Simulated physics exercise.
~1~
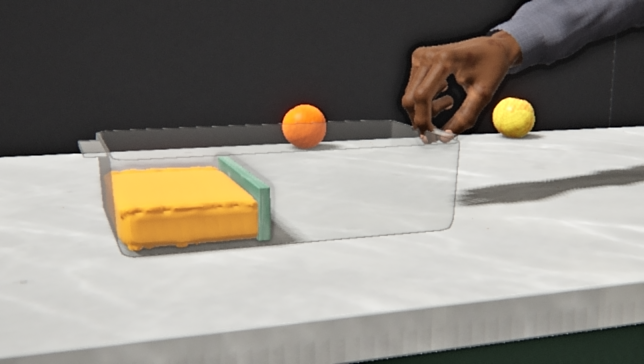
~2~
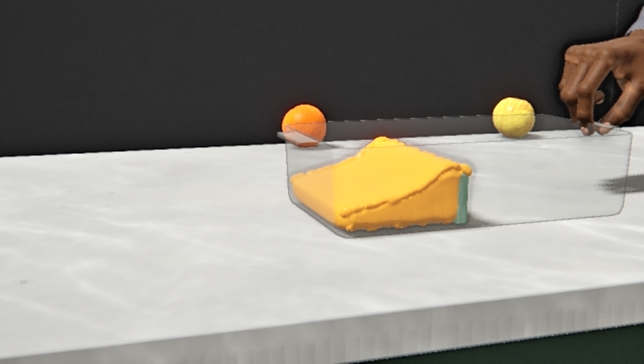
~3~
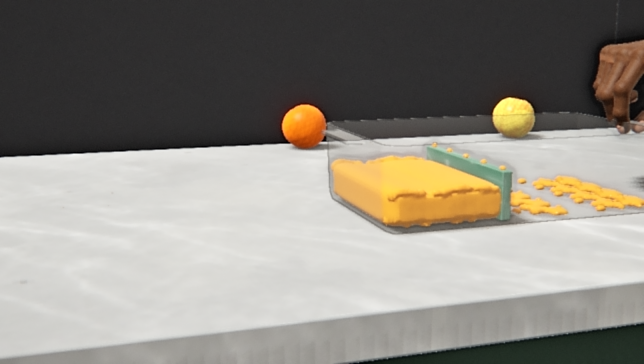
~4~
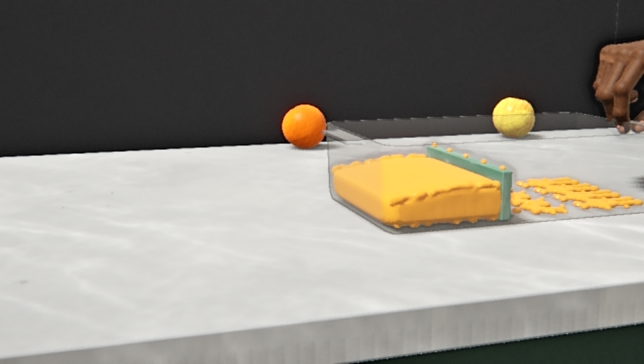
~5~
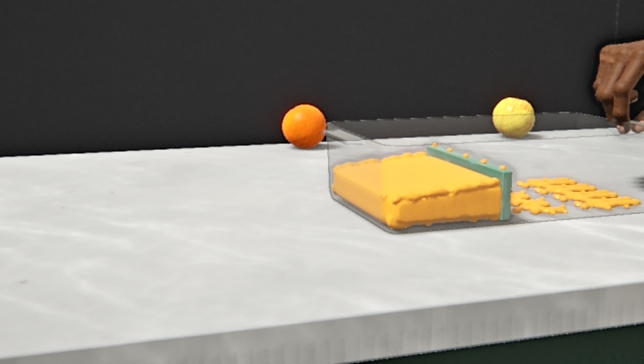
Orange liquid in a clear divided tub surging as a hand pulls it right, a little ending up beyond the green divider.
